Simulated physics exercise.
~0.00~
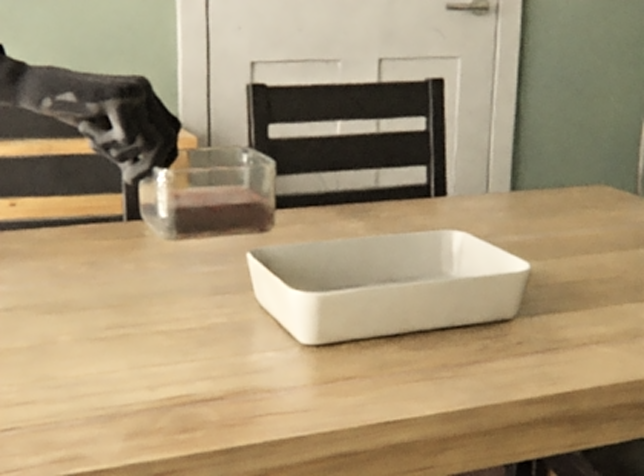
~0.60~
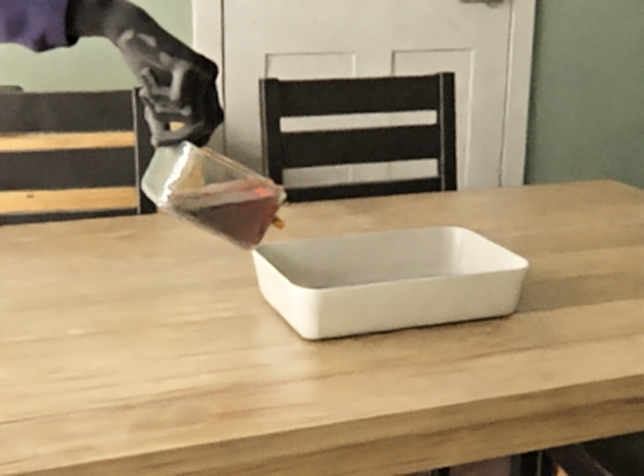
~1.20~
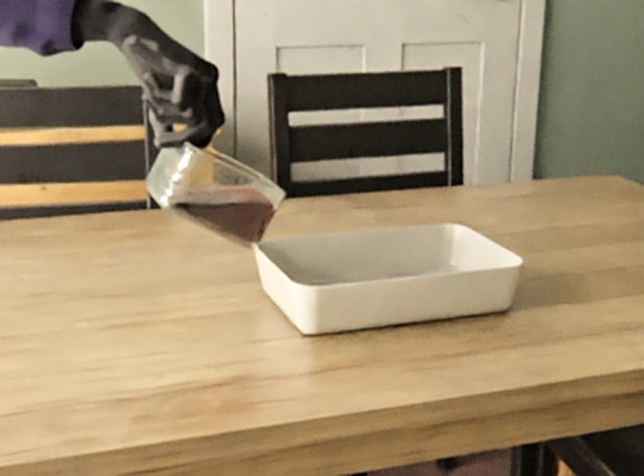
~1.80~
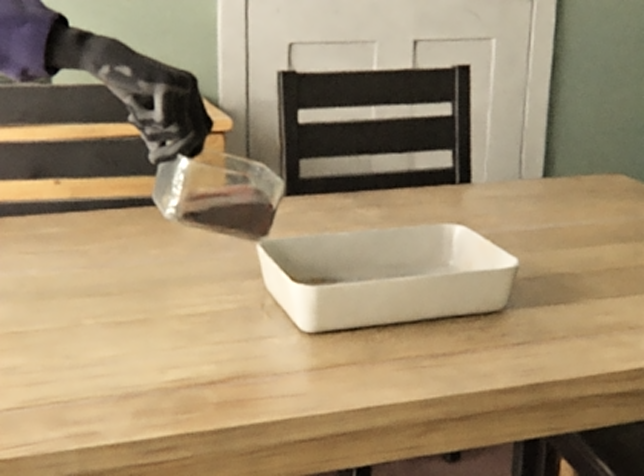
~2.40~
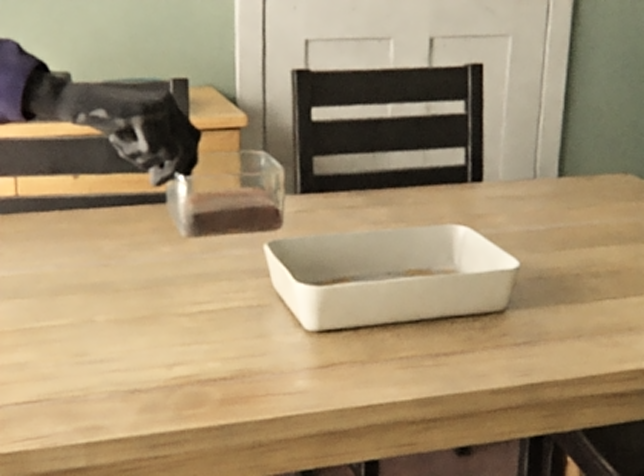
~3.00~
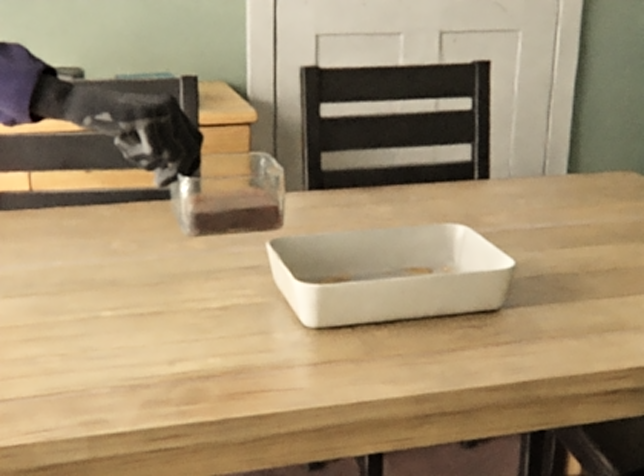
A dark-gloved hand held a clear container of reddish-brown liquid beside an empty white oblong dish on a wooden table, tipped it towards the dish, then levelled it again, leaving a little liquid in the dish and plenty still in the container.
